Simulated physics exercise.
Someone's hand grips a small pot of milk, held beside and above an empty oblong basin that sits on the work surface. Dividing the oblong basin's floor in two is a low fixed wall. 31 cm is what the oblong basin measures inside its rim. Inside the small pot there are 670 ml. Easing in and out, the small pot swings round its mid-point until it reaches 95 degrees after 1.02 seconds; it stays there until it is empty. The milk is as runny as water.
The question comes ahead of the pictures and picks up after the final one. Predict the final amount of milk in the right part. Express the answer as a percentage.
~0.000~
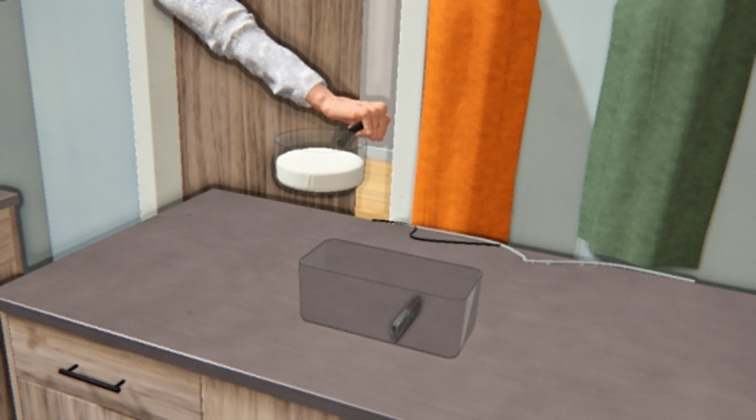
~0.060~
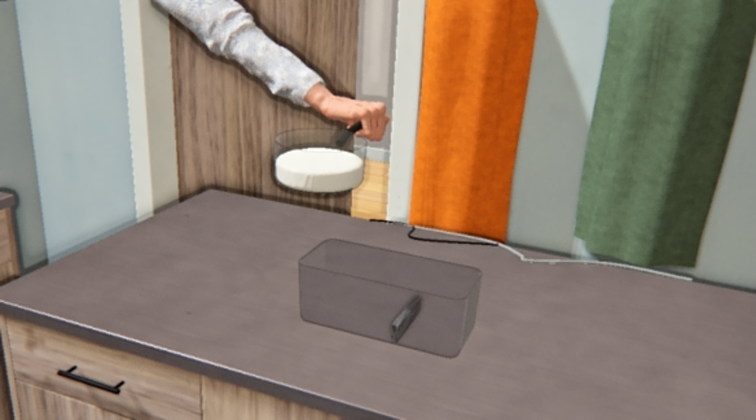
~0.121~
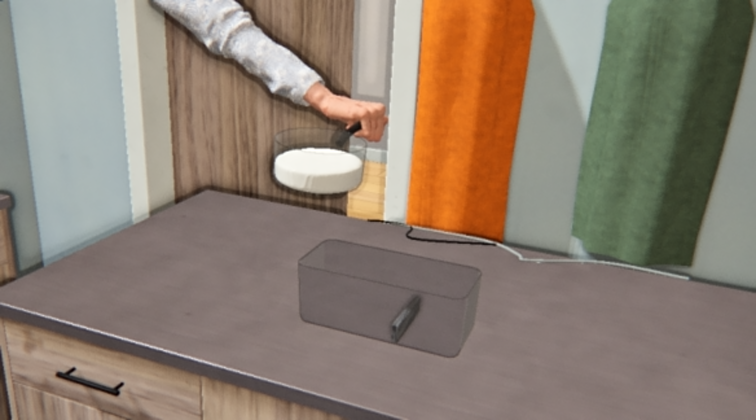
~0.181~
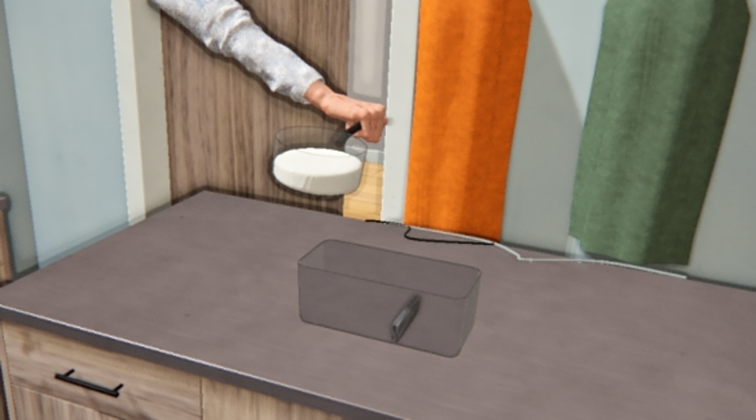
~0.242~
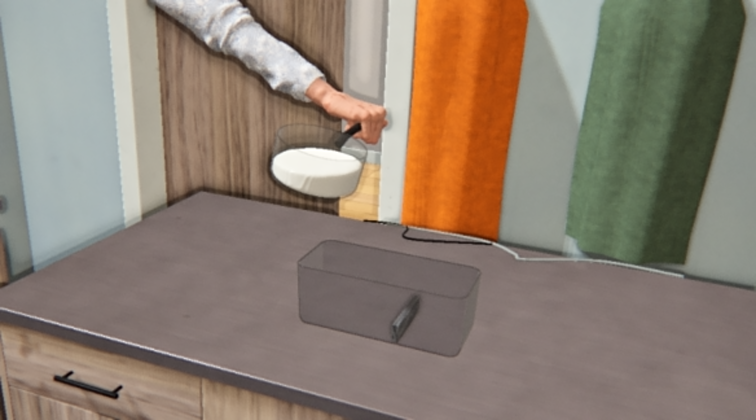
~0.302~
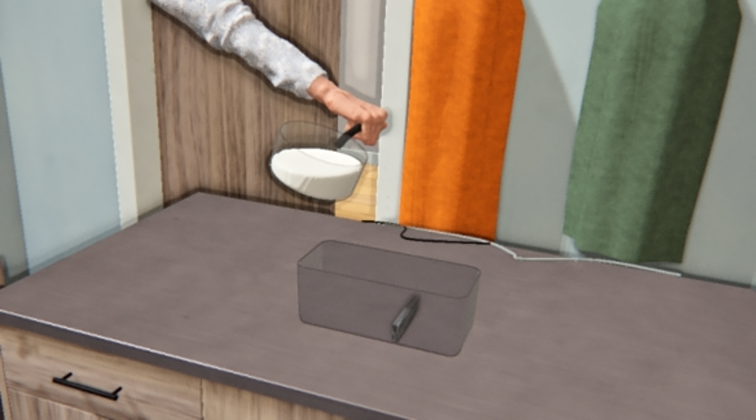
The right part ends with roughly 6 per cent.
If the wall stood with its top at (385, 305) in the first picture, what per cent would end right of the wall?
Estimate: Close to 40 per cent.
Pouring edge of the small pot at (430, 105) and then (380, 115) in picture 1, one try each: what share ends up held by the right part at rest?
It comes to 60 per cent, and then 40 per cent.
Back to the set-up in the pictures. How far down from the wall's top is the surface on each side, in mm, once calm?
Left: Roughly 6 mm; right: Roughly 30 mm.
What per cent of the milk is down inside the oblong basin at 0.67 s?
I'd put it near 5 percent.
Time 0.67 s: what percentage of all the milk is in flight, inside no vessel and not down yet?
I'd put it at about 36 percent.
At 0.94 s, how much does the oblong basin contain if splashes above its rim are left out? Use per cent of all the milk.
About 64 %.
Then, 0.67 s in, the tilt is 70° and 60 per cent is still to pour, 5 is left of the wall and 0 right of it.
Then, 0.94 s in, the tilt is 93° and 18 per cent is still to pour, 63 is left of the wall and 1 right of it.
Then, 1.22 s in, the tilt is 95° and 4 per cent is still to pour, 85 is left of the wall and 6 right of it.
Then, 1.52 s in, the tilt is 95° and 1 per cent is still to pour, 91 is left of the wall and 6 right of it.
Finally, 92 per cent lies left of the wall, 6 right of it and 2 outside.
